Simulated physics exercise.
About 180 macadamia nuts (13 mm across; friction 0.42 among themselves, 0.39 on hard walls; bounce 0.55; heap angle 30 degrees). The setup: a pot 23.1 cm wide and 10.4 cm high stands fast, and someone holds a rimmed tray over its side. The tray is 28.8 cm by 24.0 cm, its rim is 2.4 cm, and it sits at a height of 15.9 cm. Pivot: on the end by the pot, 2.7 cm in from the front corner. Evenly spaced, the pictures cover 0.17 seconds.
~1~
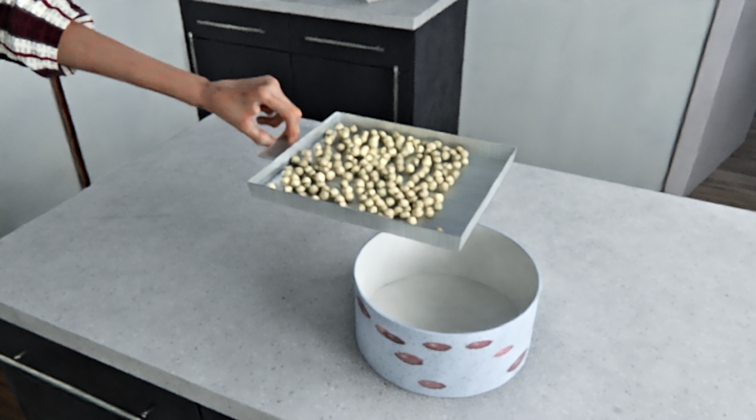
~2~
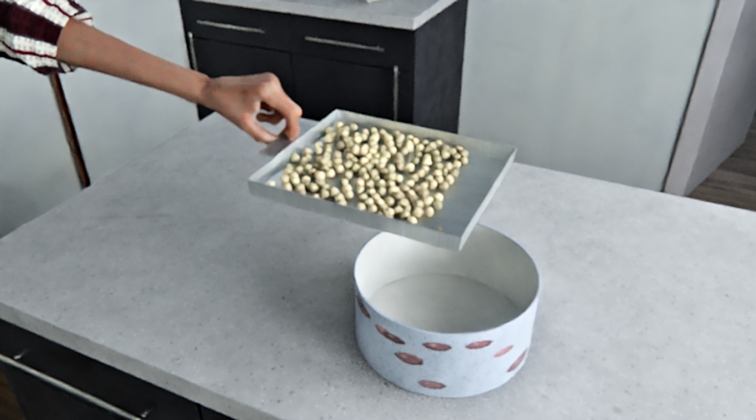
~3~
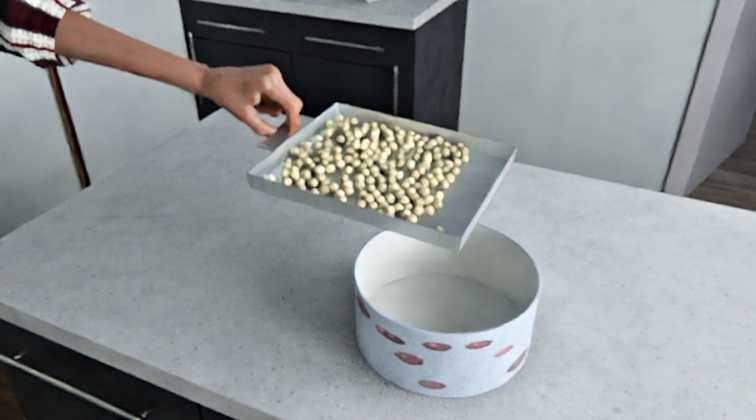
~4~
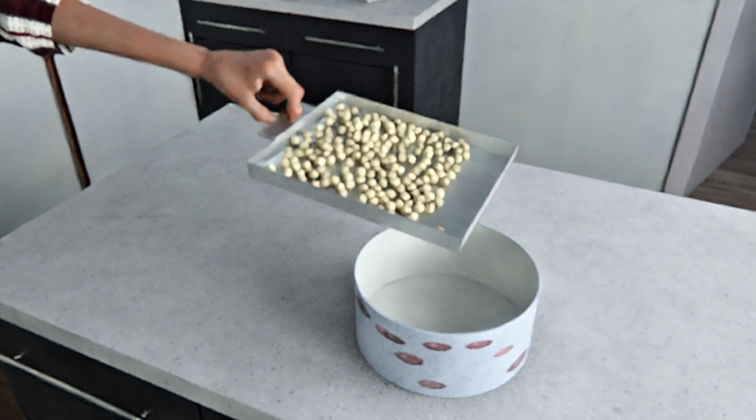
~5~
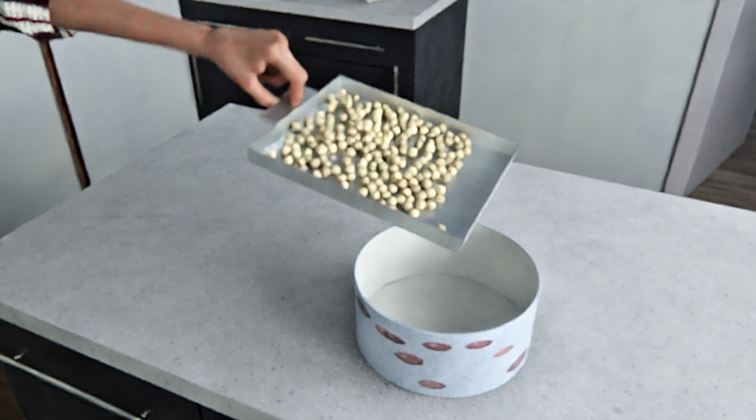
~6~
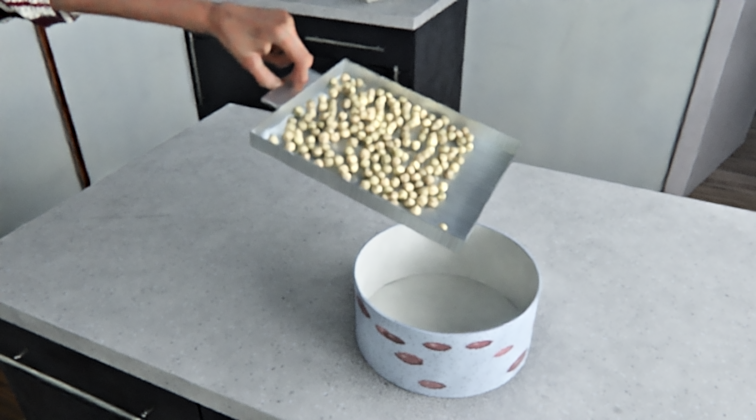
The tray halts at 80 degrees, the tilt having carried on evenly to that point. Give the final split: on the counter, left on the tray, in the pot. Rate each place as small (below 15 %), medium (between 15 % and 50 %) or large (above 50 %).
Counter - medium; tray - medium; pot - medium.
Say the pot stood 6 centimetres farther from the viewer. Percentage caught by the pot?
It would come to roughly 25 percent.
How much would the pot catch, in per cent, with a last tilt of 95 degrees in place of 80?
It would be near 50 per cent.
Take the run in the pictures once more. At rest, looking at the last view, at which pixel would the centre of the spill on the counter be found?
Somewhere around (677, 382), I'd say.
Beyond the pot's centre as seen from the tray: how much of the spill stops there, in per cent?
About 100 %.
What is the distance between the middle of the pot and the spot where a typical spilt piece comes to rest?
That comes to near 32 cm.
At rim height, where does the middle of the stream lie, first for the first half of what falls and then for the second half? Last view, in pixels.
First half close to (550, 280), second half close to (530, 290).
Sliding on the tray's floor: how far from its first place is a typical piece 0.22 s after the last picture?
Displacement on the tray: Roughly 4 cm.
Then, 0.22 s after the last picture, tilt 50 degrees; the tray holds 100 %, the pot 0 %.
Then, 0.36 s after the last picture, tilt 71 degrees; the tray holds 100 %, the pot 0 %.
Then, 0.63 s after the last picture, tilt 80 degrees; the tray holds 35 %, the pot 20 %.
In the end, counter 40 %, tray 25 %, pot 30 %.
